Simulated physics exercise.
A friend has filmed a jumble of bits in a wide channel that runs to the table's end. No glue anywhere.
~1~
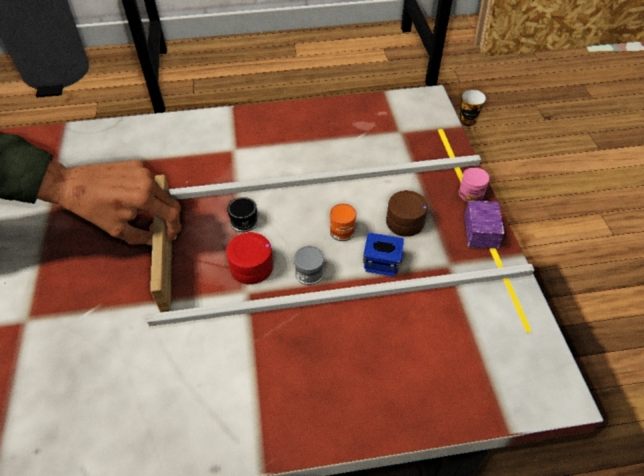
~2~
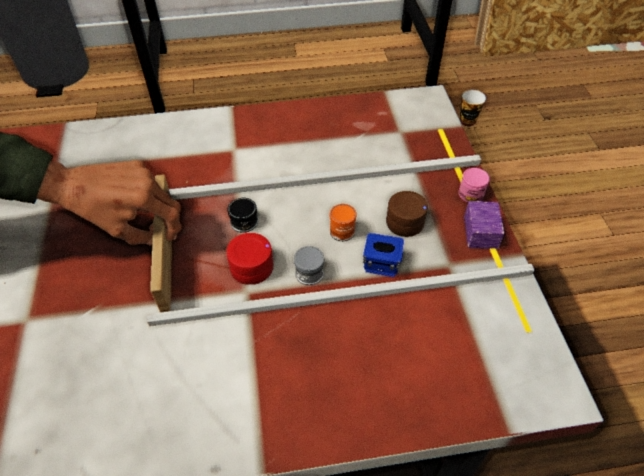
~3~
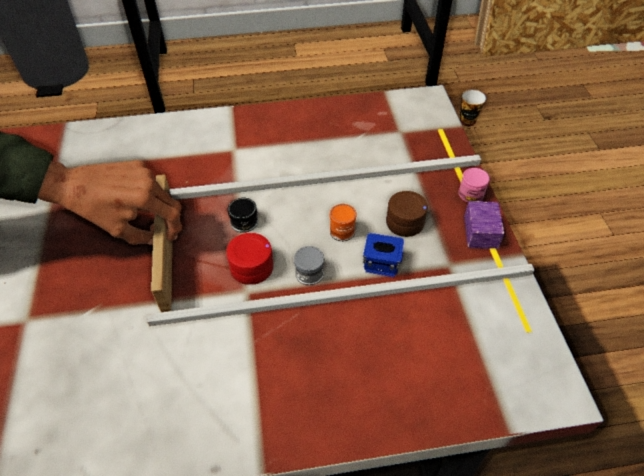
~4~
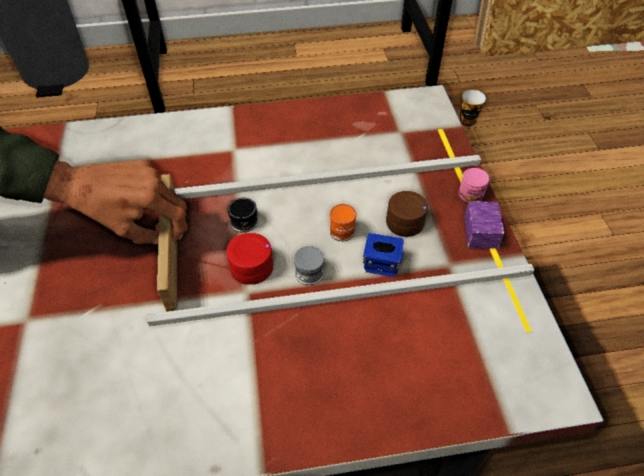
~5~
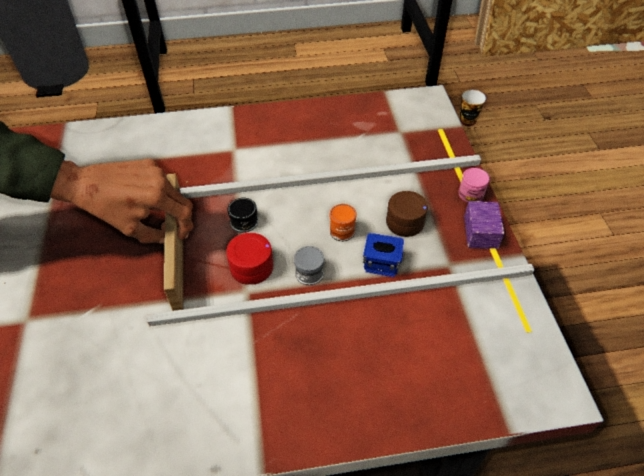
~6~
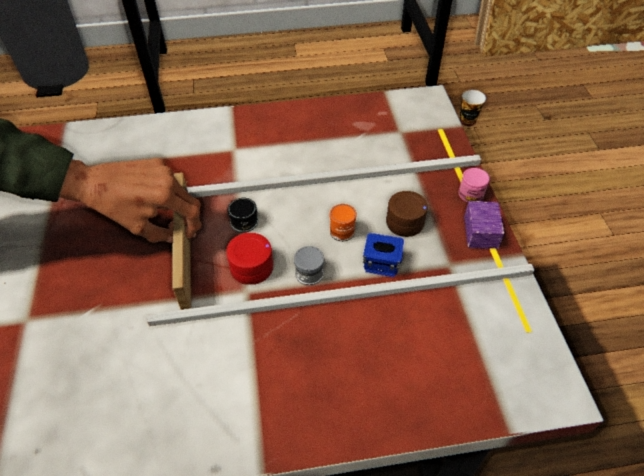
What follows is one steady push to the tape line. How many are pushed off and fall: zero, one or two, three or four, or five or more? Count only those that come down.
The number that fall off is three or four.
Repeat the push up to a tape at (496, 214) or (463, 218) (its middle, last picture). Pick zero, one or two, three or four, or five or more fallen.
Taking them in turn, more than four; 1 or 2.
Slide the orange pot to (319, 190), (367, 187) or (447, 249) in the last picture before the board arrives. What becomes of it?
The orange pot stays on; survives; drops off.
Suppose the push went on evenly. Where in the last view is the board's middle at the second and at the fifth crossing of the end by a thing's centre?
Its middle is around (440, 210) and later (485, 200).
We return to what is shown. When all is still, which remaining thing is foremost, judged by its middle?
The red lid.
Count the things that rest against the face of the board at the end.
It touches 4.
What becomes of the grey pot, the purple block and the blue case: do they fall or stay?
The grey pot survives; the purple block falls; the blue case is lost.
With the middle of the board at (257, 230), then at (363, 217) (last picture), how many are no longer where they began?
First 3, then 6.
A little later, none off yet; pink tub at rest near (474, 186); purple block at rest near (483, 225); brown lid at rest near (407, 214).
When it is over, the number that fall off is three or four; down, blue case, brown lid, purple block and pink tub.
